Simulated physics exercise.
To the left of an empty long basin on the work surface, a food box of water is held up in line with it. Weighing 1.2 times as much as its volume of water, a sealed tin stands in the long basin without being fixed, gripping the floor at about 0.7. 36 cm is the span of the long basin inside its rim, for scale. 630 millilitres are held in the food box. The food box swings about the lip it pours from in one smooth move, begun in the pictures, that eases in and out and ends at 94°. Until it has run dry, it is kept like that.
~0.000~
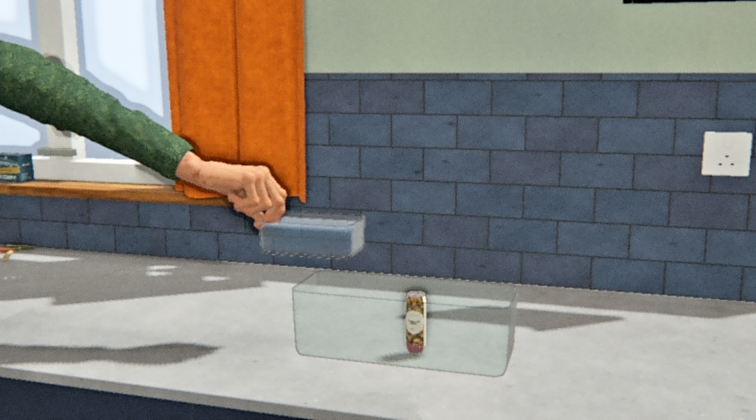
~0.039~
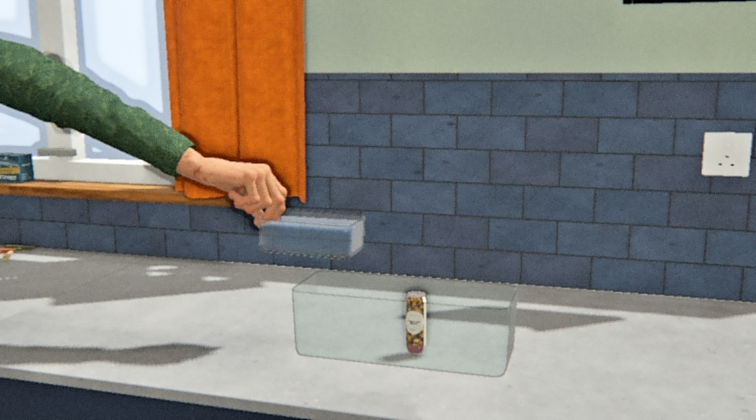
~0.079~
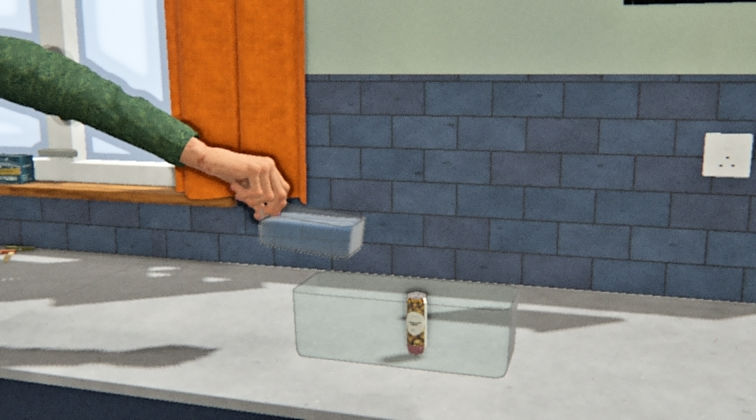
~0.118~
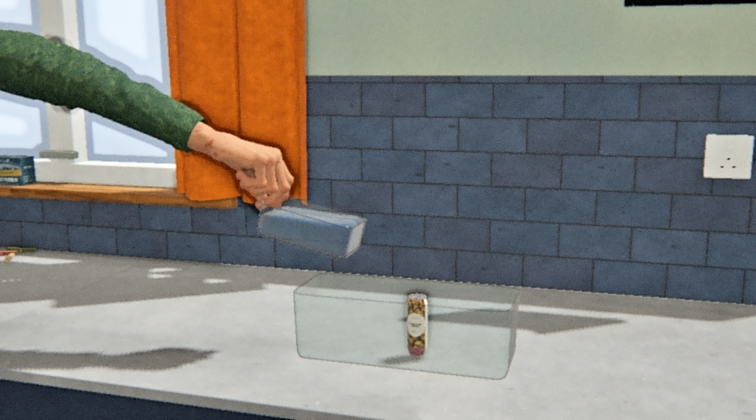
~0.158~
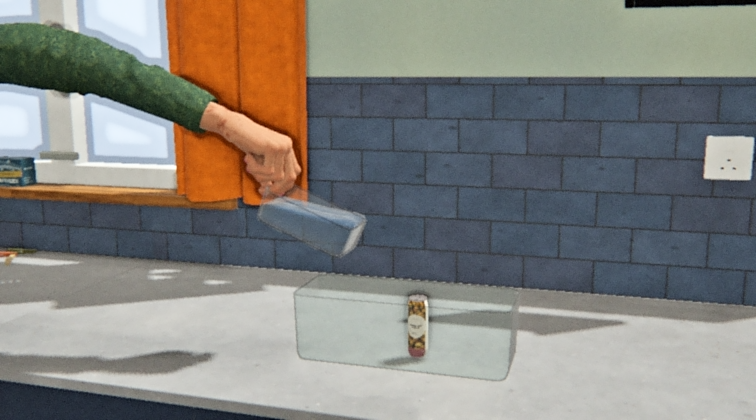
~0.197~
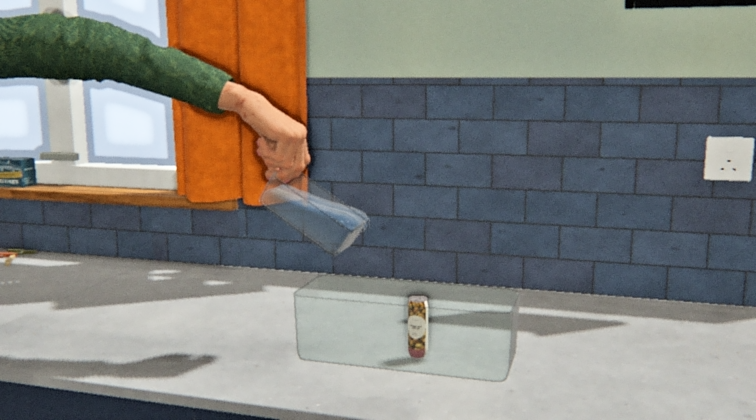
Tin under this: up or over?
Up.
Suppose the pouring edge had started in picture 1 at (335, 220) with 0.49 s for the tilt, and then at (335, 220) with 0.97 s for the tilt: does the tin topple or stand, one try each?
First it tips over; then it stays on its base.
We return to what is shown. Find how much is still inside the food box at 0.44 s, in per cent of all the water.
I reckon about 26 in a hundred is still held.
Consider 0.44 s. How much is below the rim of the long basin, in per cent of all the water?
Around 12 percent.
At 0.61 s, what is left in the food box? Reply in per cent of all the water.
Roughly 6 percent remains.
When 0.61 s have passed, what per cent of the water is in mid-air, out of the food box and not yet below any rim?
Something like 8 per cent is in the air then.
By 0.44 s the tilt is 91° and 26 per cent is still to pour; the tin stands where it began.
By 0.61 s the tilt is 94° and 6 per cent is still to pour; the tin stands where it began.
By 0.79 s the tilt is 94° and 2 per cent is still to pour; the tin stands where it began.
By 0.99 s the tilt is 94° and 1 per cent is still to pour; the tin stands where it began.
At rest the tin stands where it began.
